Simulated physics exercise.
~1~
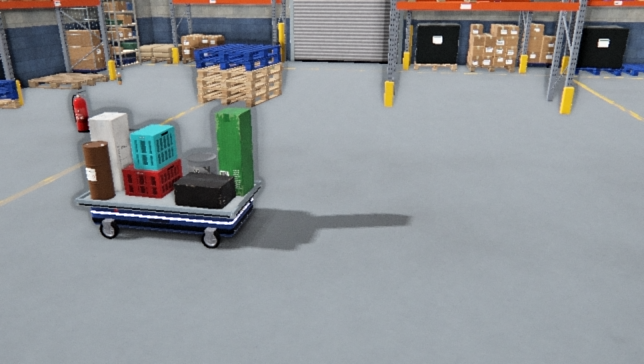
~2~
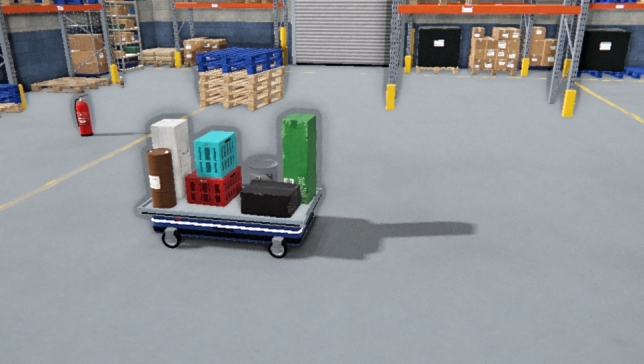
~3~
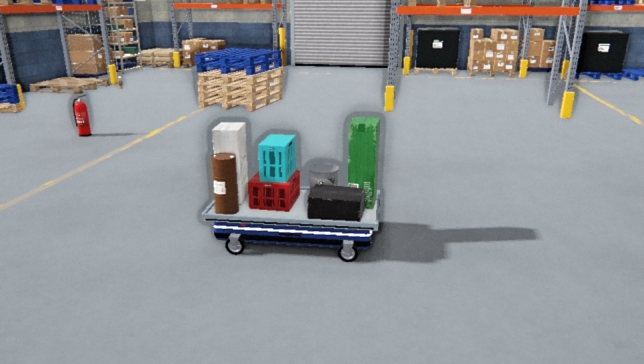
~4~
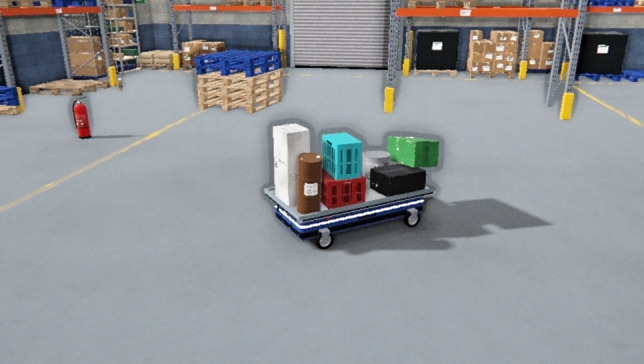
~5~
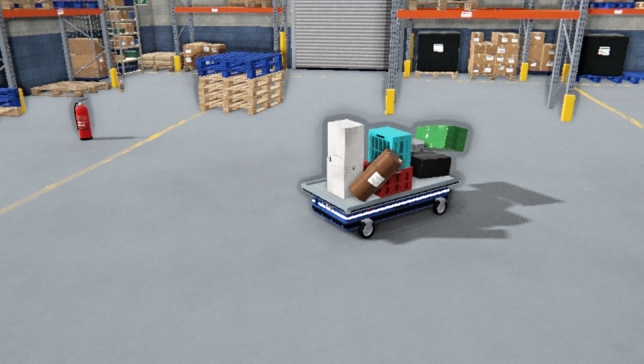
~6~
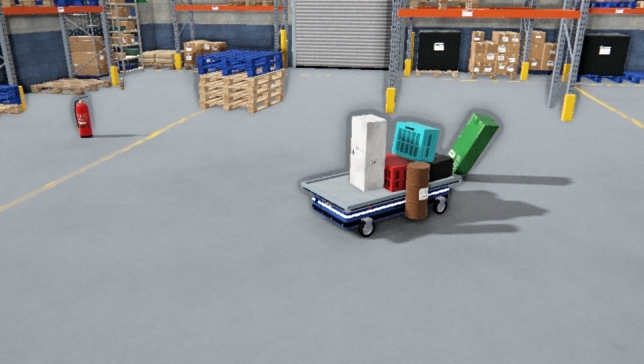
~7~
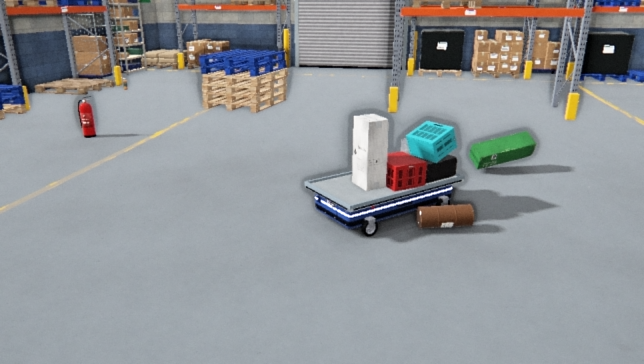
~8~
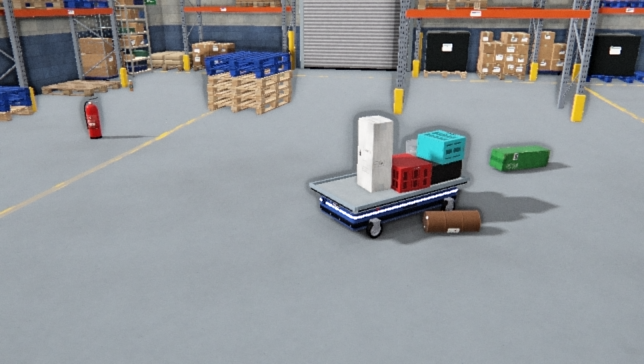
In a warehouse, a flat cart loaded with boxes, crates and a brown canister rolls right, turns away and stops as its load shifts; the green box and canister tumble onto the floor, while the turquoise crate tips over aboard and the white box stays upright.
